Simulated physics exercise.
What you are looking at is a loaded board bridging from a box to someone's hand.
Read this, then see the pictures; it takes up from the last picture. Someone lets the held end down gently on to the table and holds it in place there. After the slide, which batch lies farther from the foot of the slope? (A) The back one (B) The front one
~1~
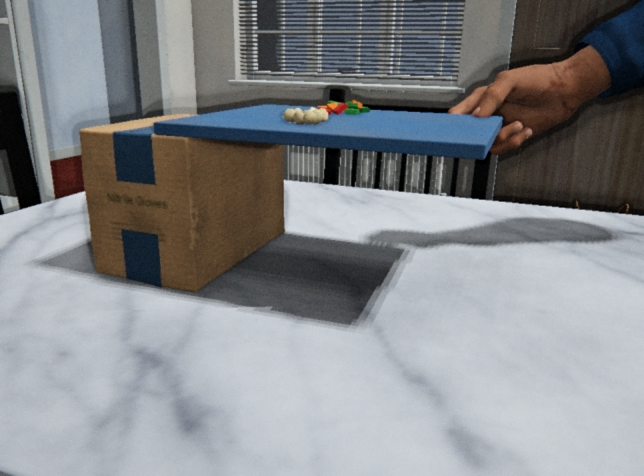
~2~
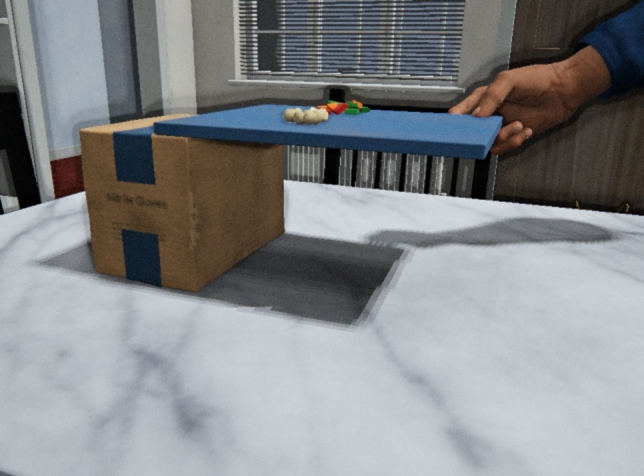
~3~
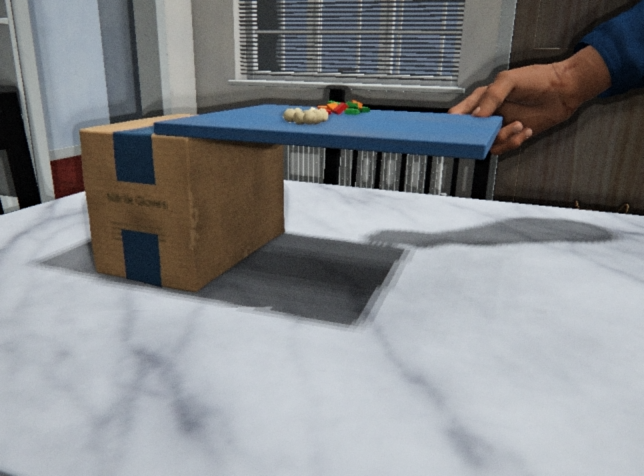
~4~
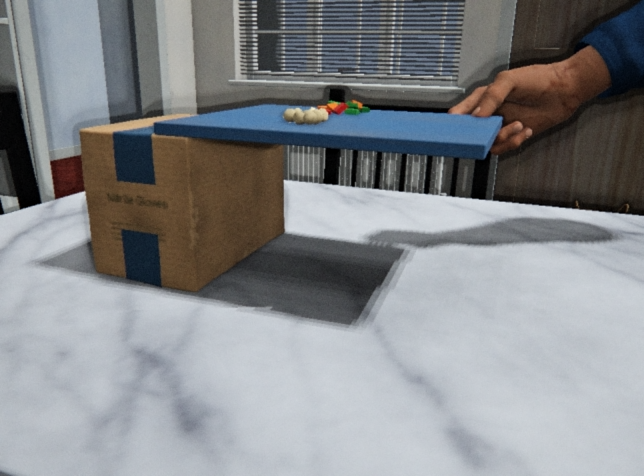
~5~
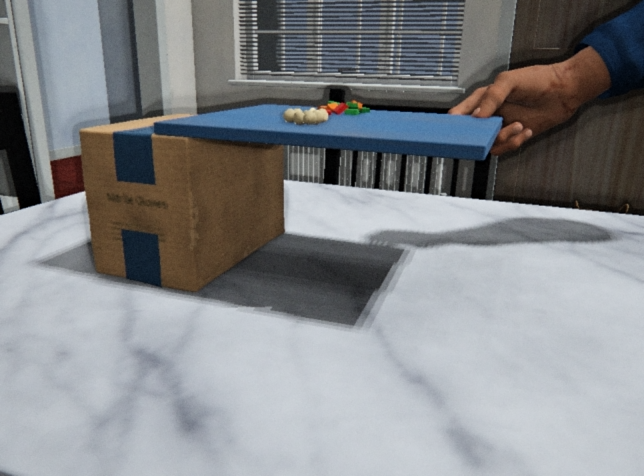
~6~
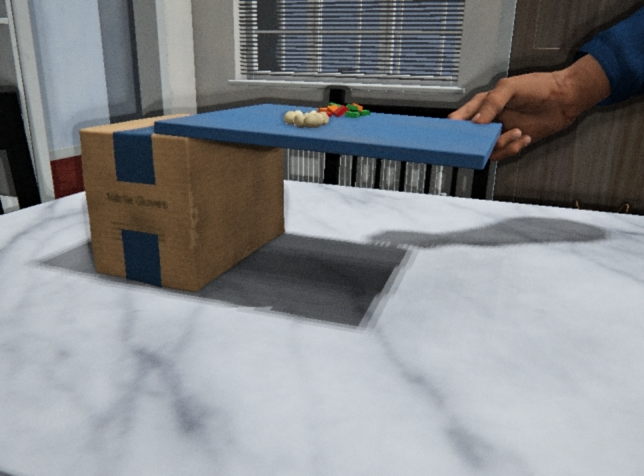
B.
Then, 0.63 s on from there, board sloping at 21°; front batch the whole lot still on the board; back batch the whole lot still on the board.
Then, 1.19 s on from there, board sloping at 36°; front batch mostly less than half a board's length out; back batch near two thirds still on the board.
Then, 1.67 s on from there, board resting at 37°; front batch mostly up to a board's length out; back batch mostly at the foot of the board.
In the end, board resting at 37°; front batch mostly up to a board's length out; back batch mostly at the foot of the board; the front batch has gone farther.
